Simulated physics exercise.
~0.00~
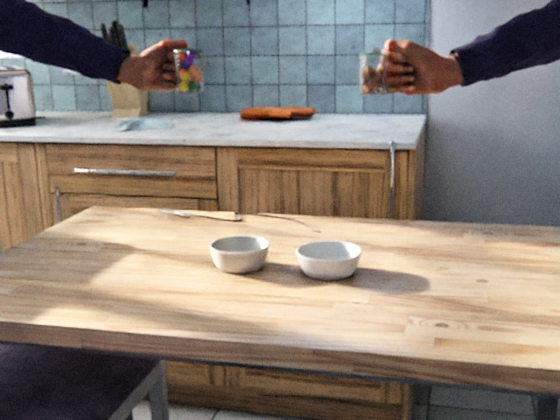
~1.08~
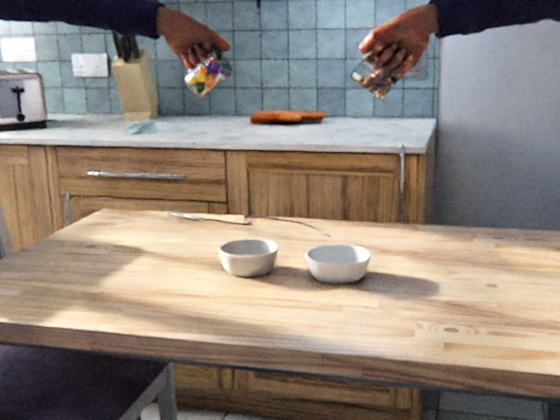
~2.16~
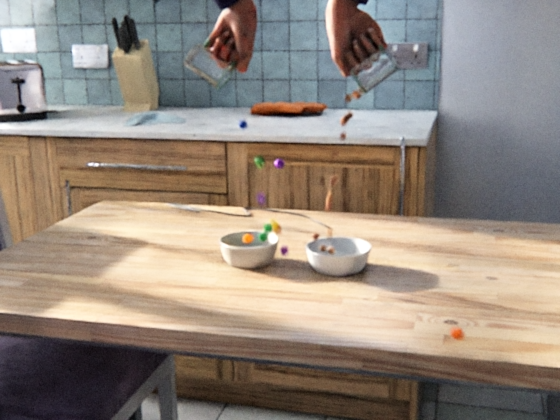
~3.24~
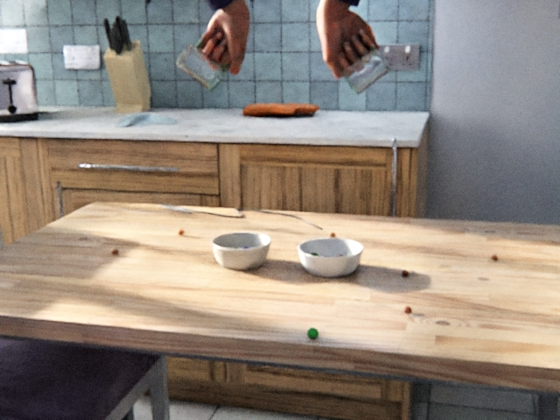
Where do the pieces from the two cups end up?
On both the left and the right, some pieces land in the dish while others get away and end up scattered around it.
